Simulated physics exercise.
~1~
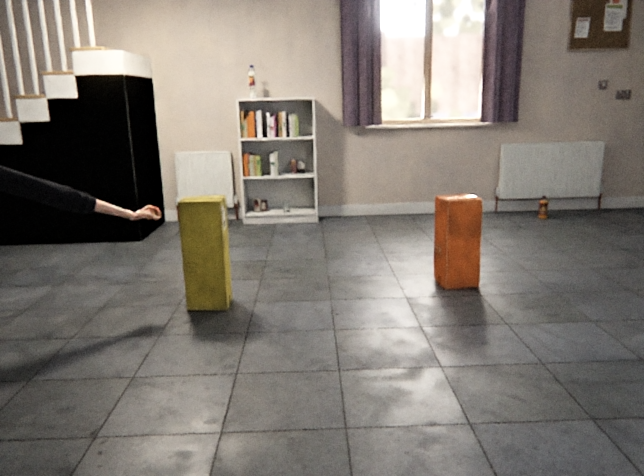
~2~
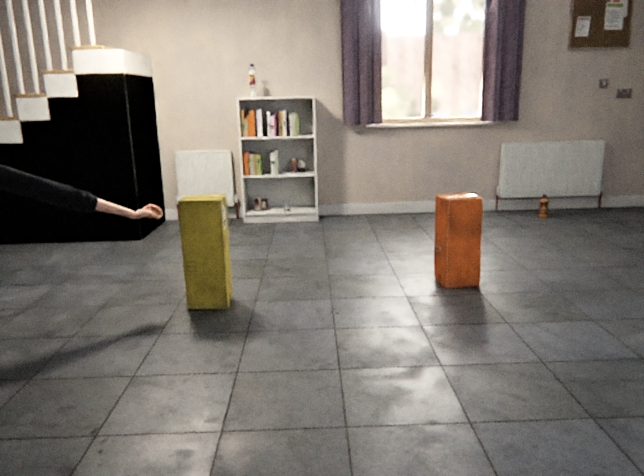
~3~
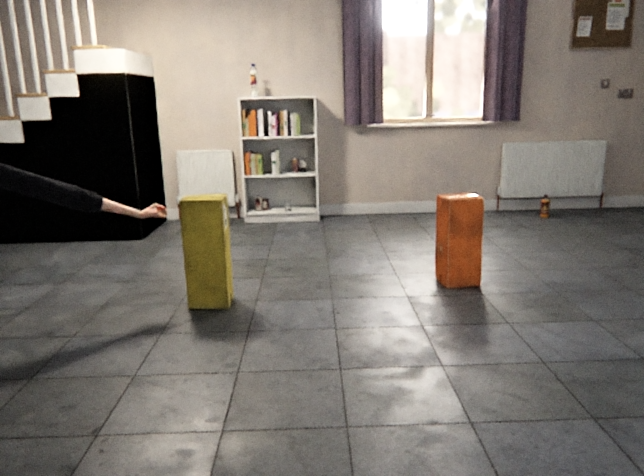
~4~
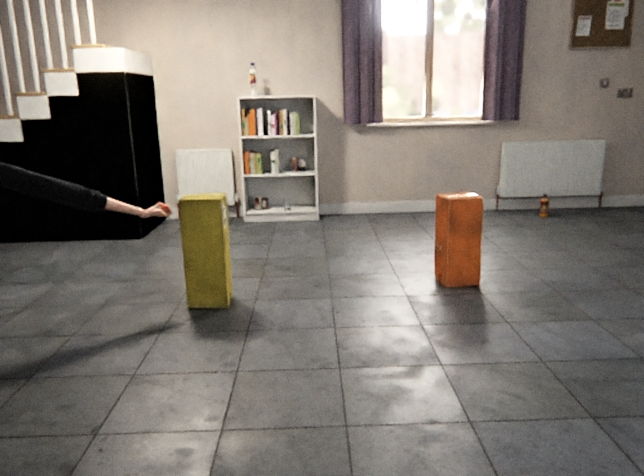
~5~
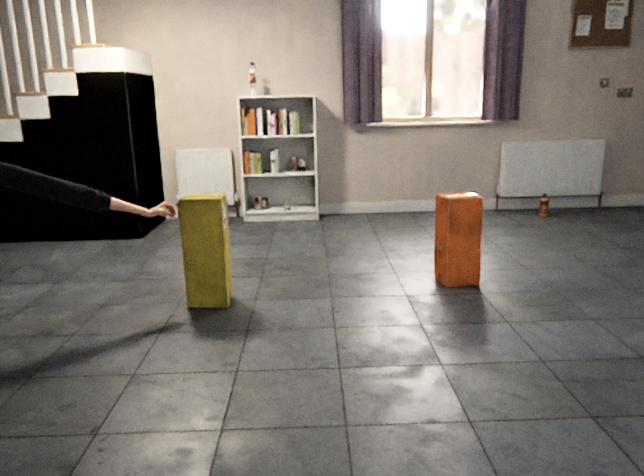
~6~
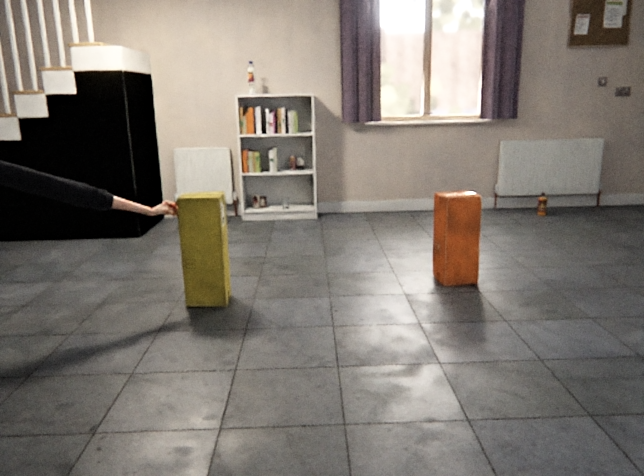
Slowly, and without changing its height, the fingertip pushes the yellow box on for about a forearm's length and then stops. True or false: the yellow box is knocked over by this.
True.
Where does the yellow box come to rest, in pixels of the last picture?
Around (288, 280).
Then, 1.10 s after the last picture, yellow box tipped 22° from how it was near (227, 245).
Then, 1.70 s after the last picture, yellow box tipped 74° from how it was near (275, 266).
At rest, tipped over on the floor, yellow box. Seen from the same camera at the end, yellow box near (288, 280).
